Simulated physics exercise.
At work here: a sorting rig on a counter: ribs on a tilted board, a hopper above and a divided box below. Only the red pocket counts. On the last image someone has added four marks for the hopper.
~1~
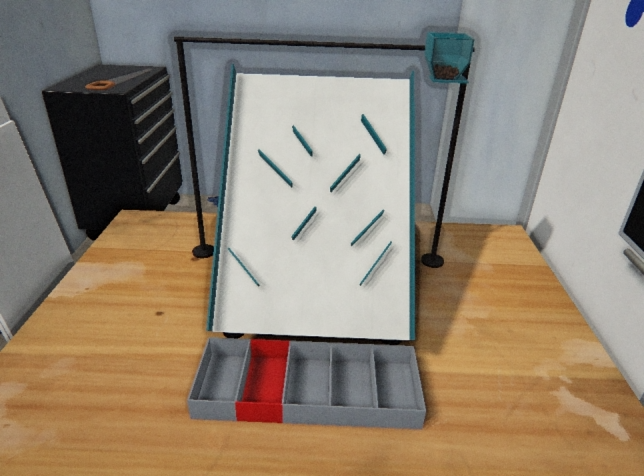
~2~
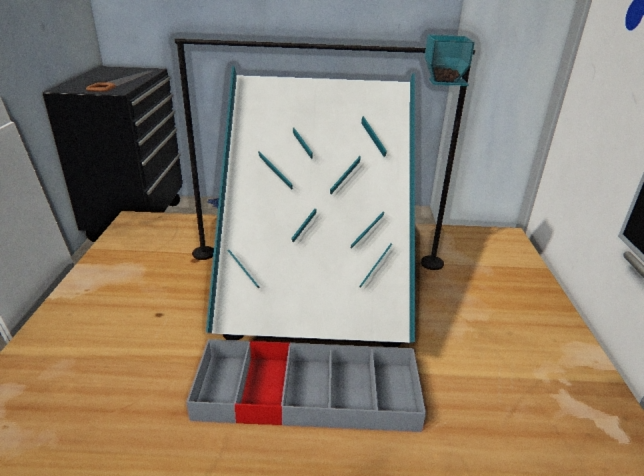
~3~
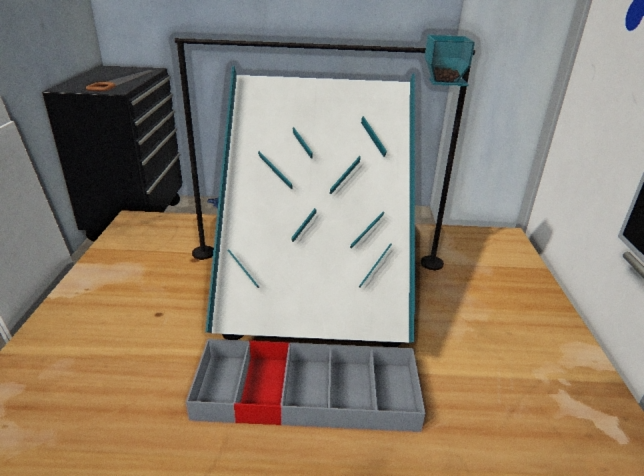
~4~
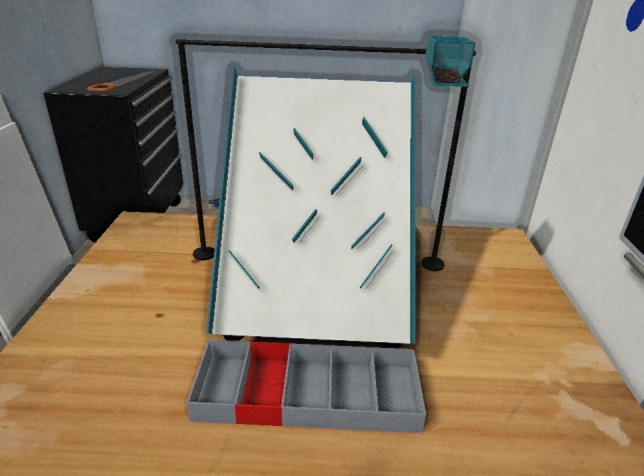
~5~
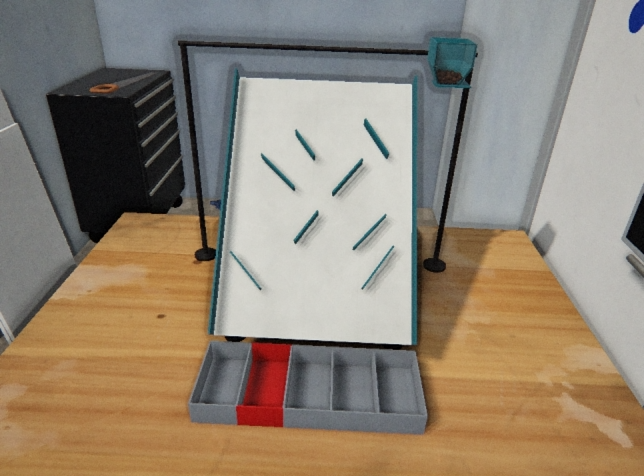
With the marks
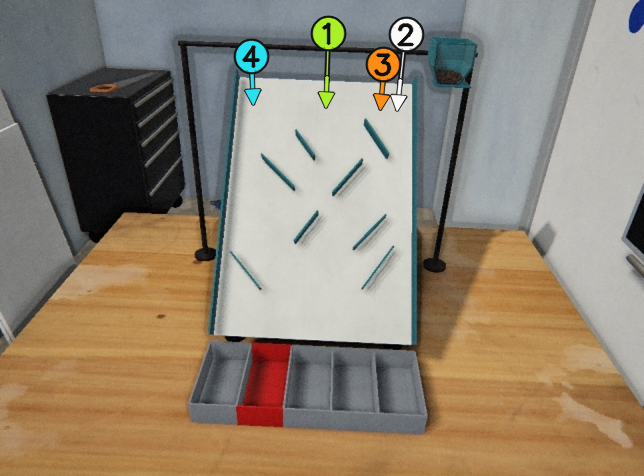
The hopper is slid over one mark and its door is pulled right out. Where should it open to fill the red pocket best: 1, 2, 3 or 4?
1.
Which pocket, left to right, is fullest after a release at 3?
The fifth.
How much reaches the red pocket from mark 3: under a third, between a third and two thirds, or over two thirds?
It is under a third.
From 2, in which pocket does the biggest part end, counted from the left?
It is the fifth one.
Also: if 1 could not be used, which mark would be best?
That is mark 4.
On the marked copy, mark 1 meets the board at (326, 102); mark 2 meets the board at (397, 105); mark 3 meets the board at (380, 104); mark 4 meets the board at (253, 99).
With 1, roughly a third in the red pocket, roughly two thirds in other pockets.
With 2, not one piece in the red pocket, almost all in other pockets, just a few outside the box.
With 3, not one piece in the red pocket, almost all in other pockets, about a tenth outside the box.
With 4, about a tenth in the red pocket, the larger part in other pockets, about a tenth outside the box.
